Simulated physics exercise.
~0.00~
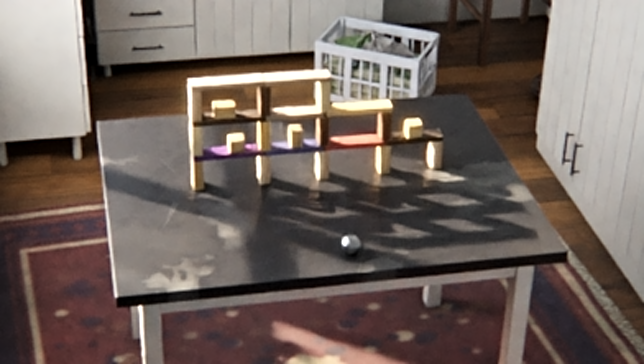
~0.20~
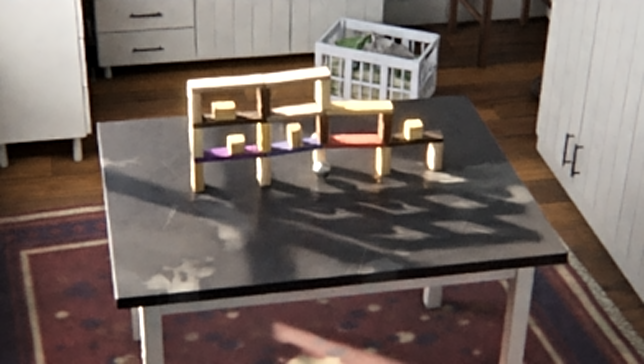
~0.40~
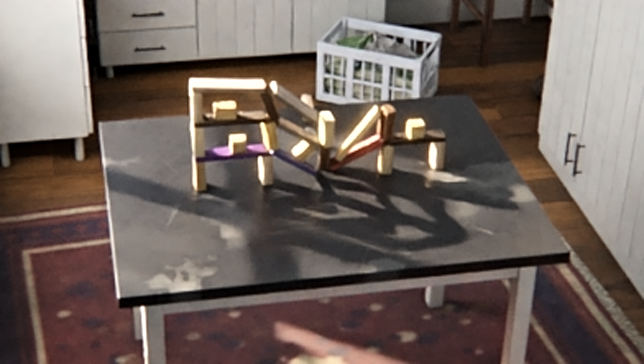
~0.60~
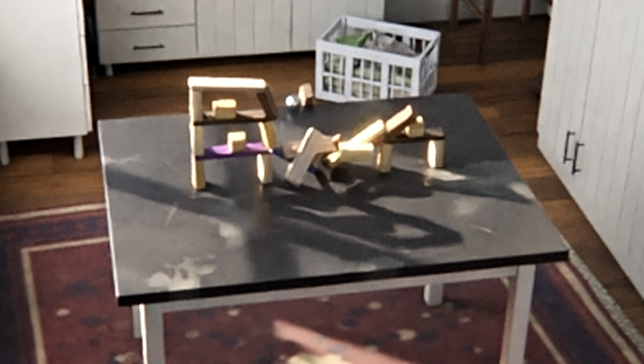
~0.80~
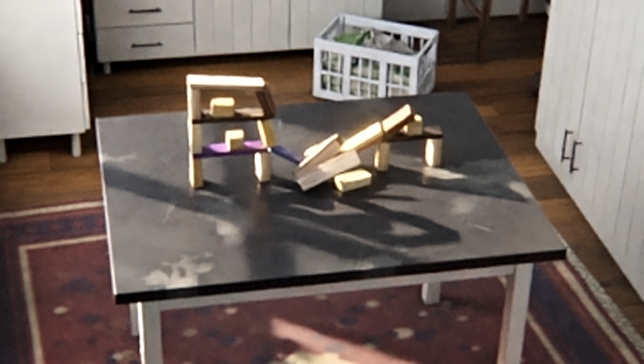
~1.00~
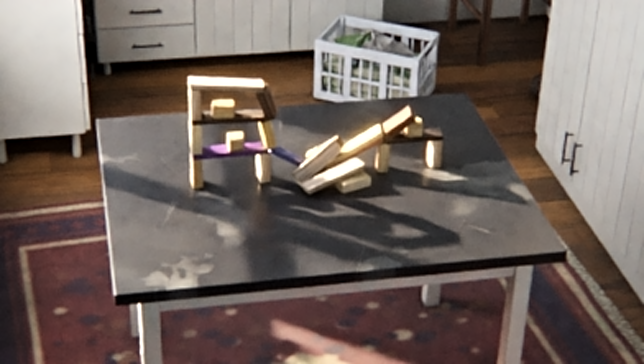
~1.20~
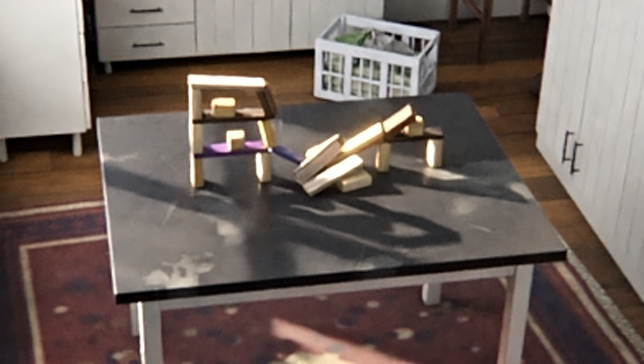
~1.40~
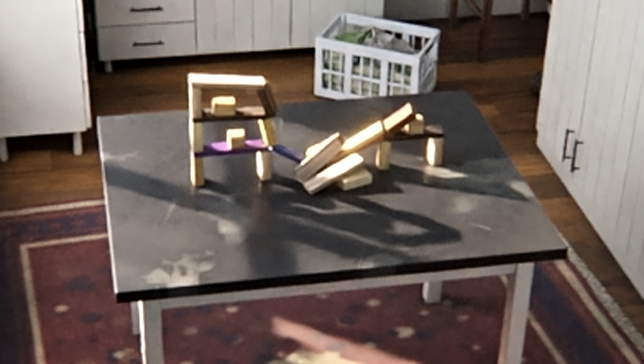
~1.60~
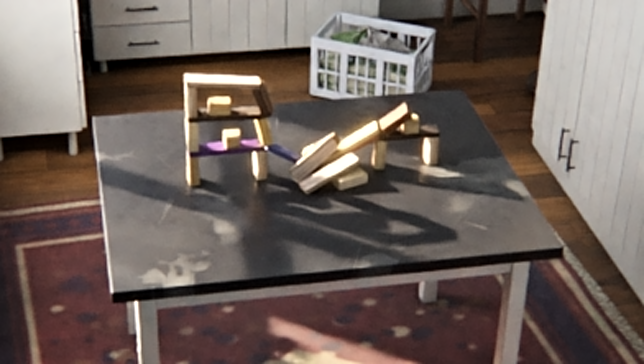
In a sunlit room with a patterned red rug, a small structure of pale wooden posts and planks stands on a dark-topped table, stepping down from left to right, with little blocks resting on its levels. A steel ball rolls away from the near side toward the building and reaches its middle. The posts there are knocked over, and the blue and red planks tip down toward each other as the upper pieces drop. The ball carries on toward the far edge and disappears from view. The middle settles into a slanting heap, while the left section, with its purple plank, and the low right end stay standing.
